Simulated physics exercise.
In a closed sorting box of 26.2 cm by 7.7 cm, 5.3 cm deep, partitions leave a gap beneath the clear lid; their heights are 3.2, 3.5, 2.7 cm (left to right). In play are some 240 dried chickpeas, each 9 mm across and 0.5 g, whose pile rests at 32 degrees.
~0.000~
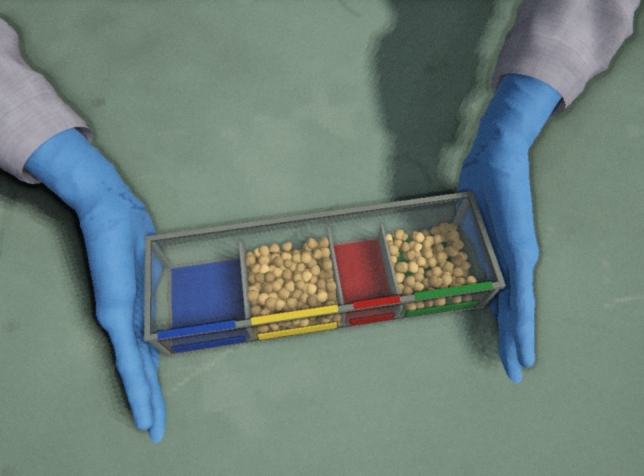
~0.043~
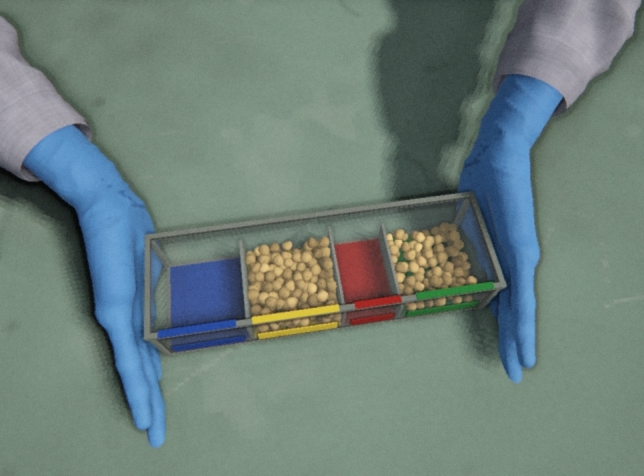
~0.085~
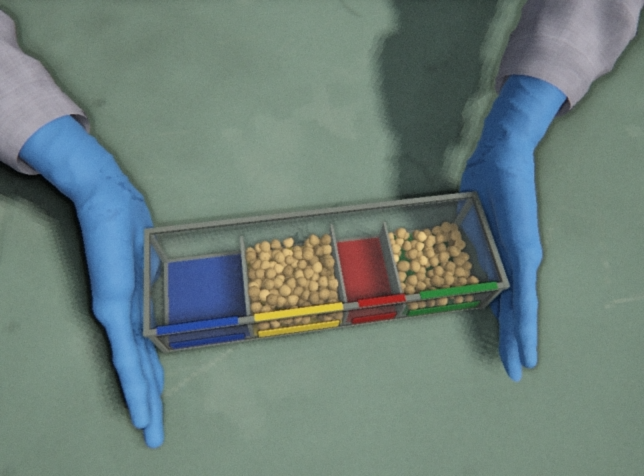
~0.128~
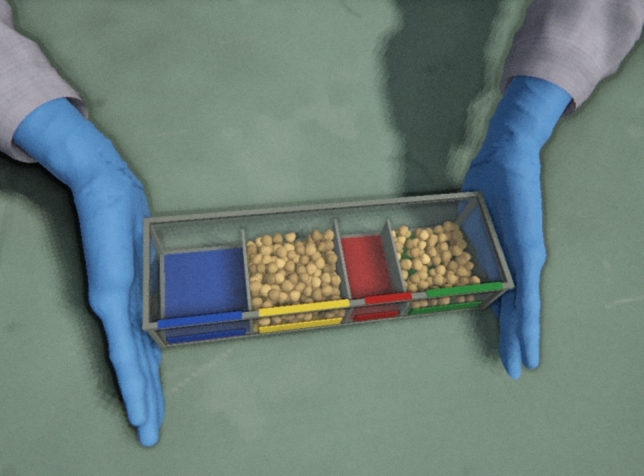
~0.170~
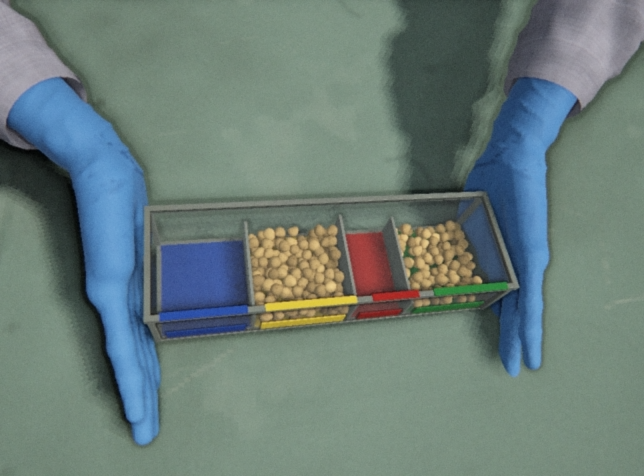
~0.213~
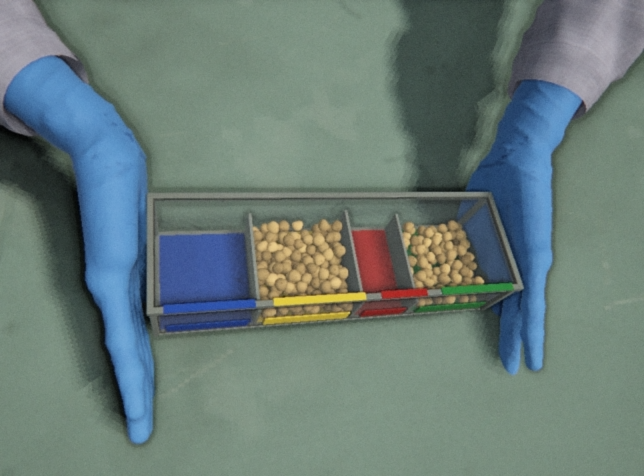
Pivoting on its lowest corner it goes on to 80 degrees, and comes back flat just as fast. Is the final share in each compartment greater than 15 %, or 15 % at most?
Red: Holds a share within the limit; blue: Holds a share within the limit; green: Holds a share past the limit; yellow: Holds a share past the limit.
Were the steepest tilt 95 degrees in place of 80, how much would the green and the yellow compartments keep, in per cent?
With that change you'd see green at 60 % and yellow at 40 %.
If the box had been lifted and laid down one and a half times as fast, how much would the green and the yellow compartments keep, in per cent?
Final split: Green = 50 %, yellow = 45 %.
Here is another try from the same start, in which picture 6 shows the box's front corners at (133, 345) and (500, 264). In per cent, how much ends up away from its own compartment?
In that case close to 40 per cent.
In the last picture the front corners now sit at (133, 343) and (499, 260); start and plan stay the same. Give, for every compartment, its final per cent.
The compartments end with red 10 per cent, blue 30 per cent, green 15 per cent and yellow 45 per cent.
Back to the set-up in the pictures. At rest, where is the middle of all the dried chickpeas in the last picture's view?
When it all comes to rest, the middle is near (411, 277).
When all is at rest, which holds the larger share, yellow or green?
Green compartment.
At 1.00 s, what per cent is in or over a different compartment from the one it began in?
5 %.
Then, at 1.00 s, tilt 80 degrees; red 5 %, green 40 %, yellow 55 %.
Then, at 1.53 s, tilt 35 degrees; red 5 %, green 55 %, yellow 40 %.
After 2.11 s, tilt 0 degrees; red 5 %, green 55 %, yellow 40 %.
At rest (2.7 s), red 5 %, blue 0 %, green 55 %, yellow 40 %.
